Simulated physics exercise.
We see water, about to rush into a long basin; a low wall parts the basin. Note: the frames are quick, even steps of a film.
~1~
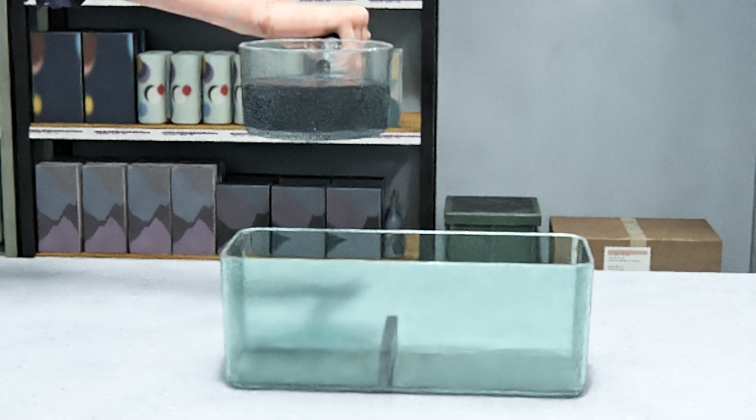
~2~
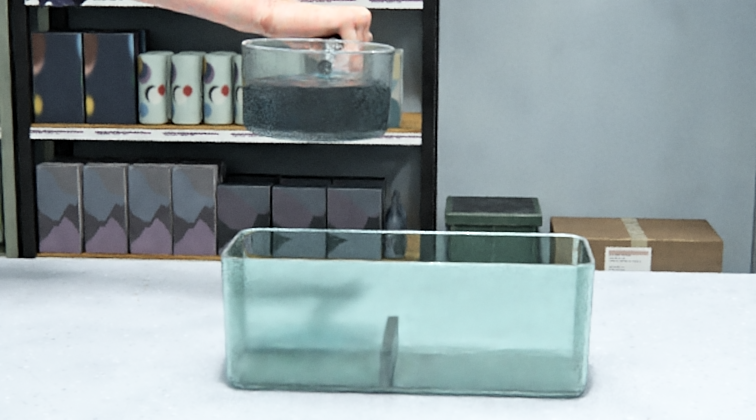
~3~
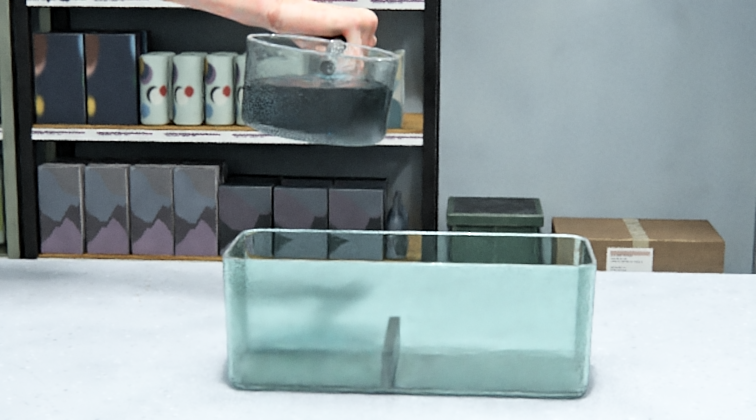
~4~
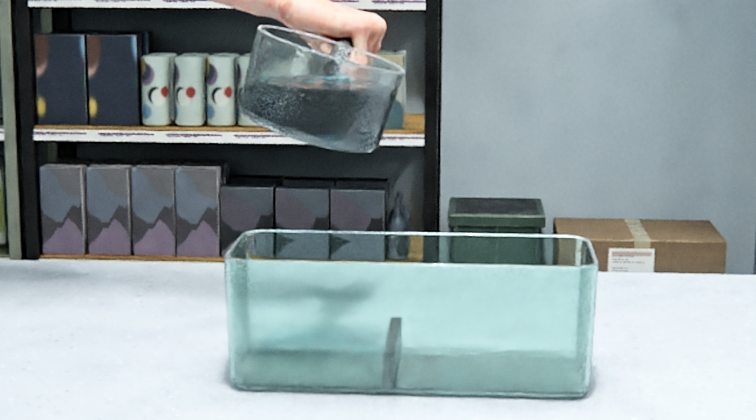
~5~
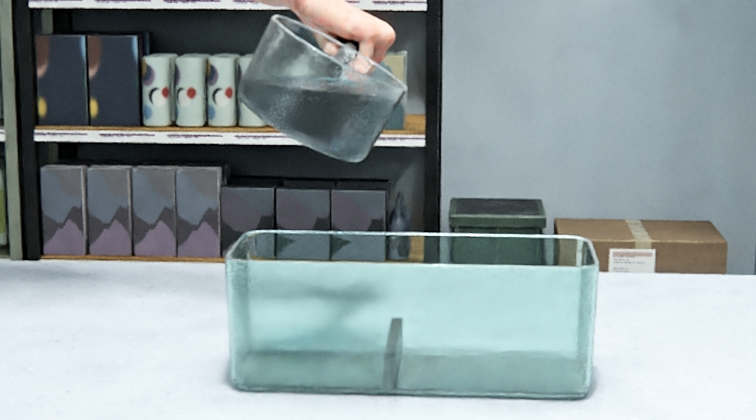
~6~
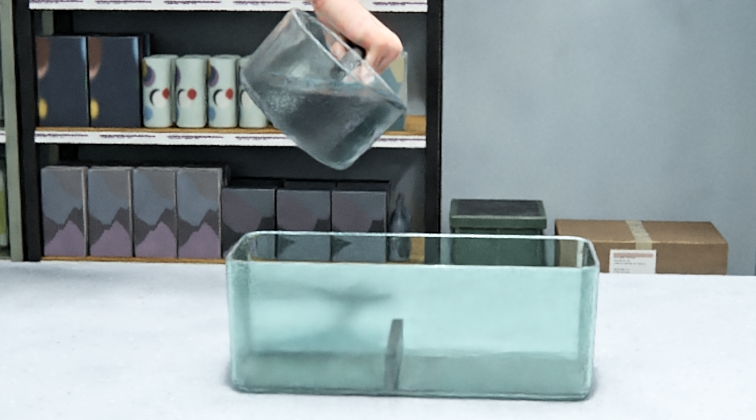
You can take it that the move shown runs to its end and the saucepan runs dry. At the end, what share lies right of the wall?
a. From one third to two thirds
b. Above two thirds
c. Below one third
Option b: Above two thirds.
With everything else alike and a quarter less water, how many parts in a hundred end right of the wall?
Estimate: Around 85 per cent.
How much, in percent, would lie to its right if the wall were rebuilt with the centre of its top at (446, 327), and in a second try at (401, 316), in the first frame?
25 % then 70 %.
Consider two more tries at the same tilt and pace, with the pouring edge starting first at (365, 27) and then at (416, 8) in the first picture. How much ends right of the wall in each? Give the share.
Start one gives close to 65 percent, start two close to 80 percent.
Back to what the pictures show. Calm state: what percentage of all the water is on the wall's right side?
That is roughly 85 percent of it.
A moment on, the saucepan is tipped right over and 22 per cent is still to pour, 0 is left of the wall and 30 right of it.
Next, the saucepan is tipped right over and 3 per cent is still to pour, 13 is left of the wall and 76 right of it.
Then the saucepan is tipped right over and 0 per cent is still to pour, 14 is left of the wall and 84 right of it.
Later the saucepan is tipped right over and 0 per cent is still to pour, 14 is left of the wall and 84 right of it.
In the end 14 per cent lies left of the wall, 84 right of it and 2 outside.
